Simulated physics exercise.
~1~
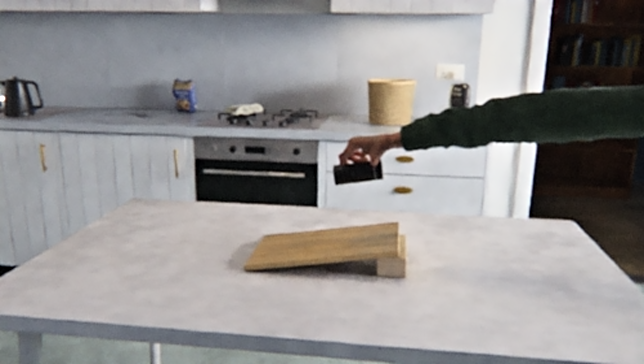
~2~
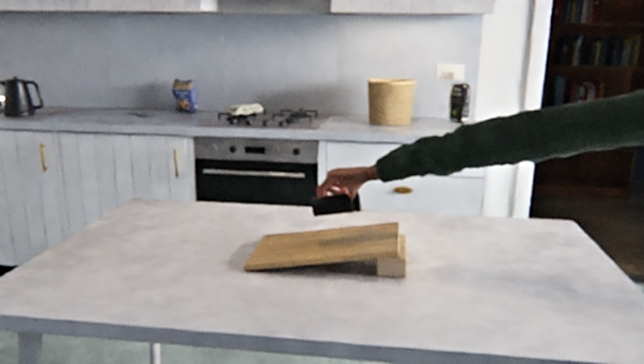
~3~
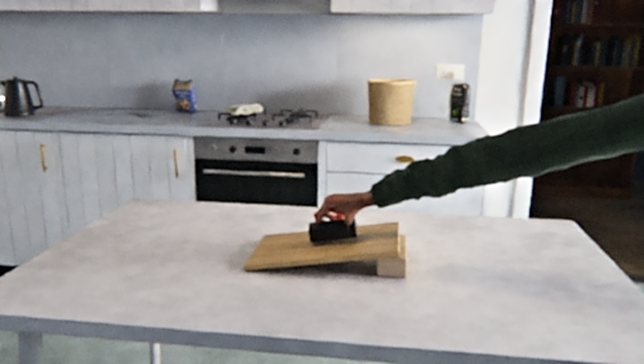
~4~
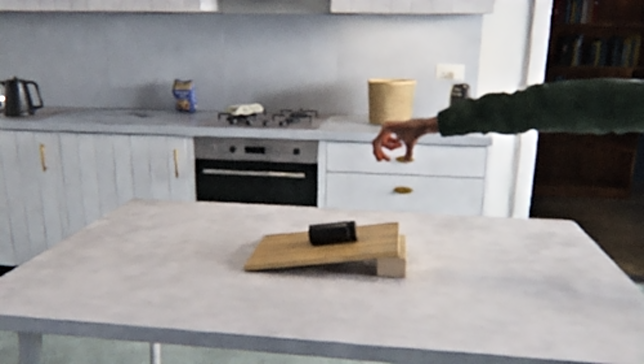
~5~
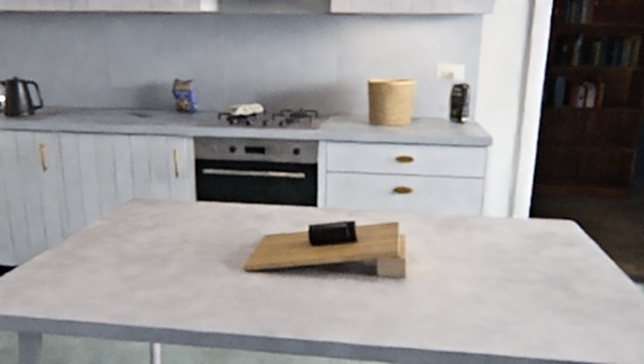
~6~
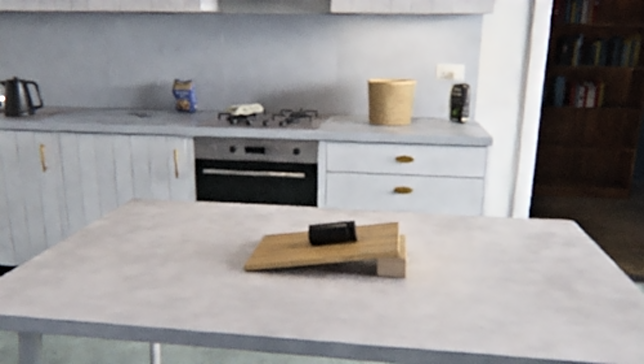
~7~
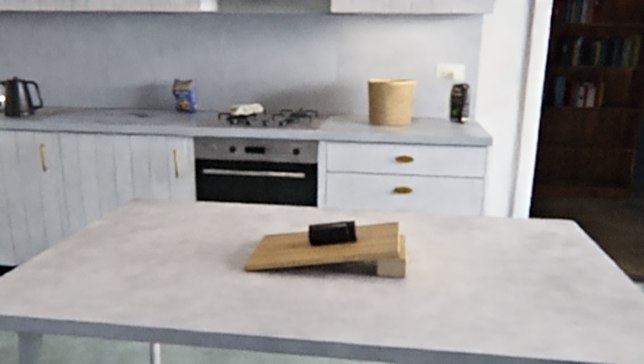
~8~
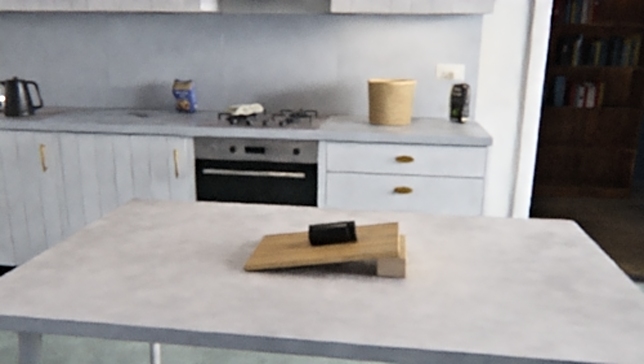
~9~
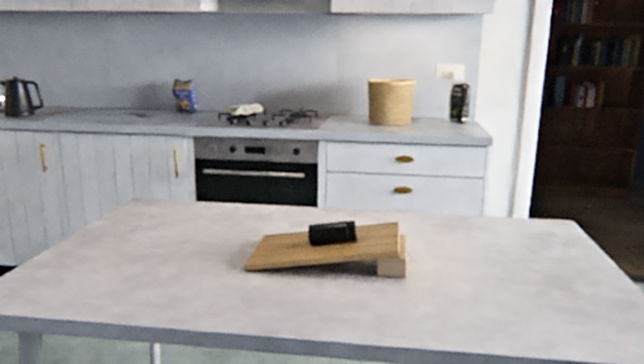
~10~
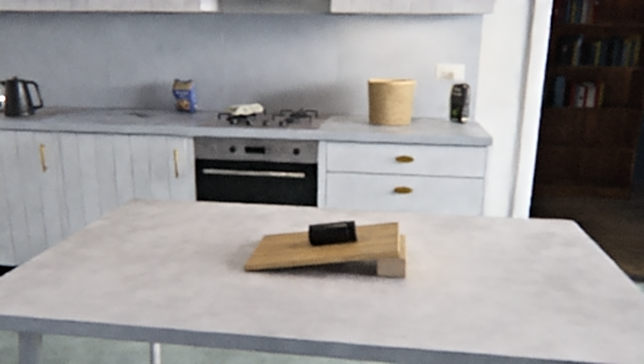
A hand lowering a small black object onto a sloping wooden board, letting go and withdrawing, the object staying on its side.
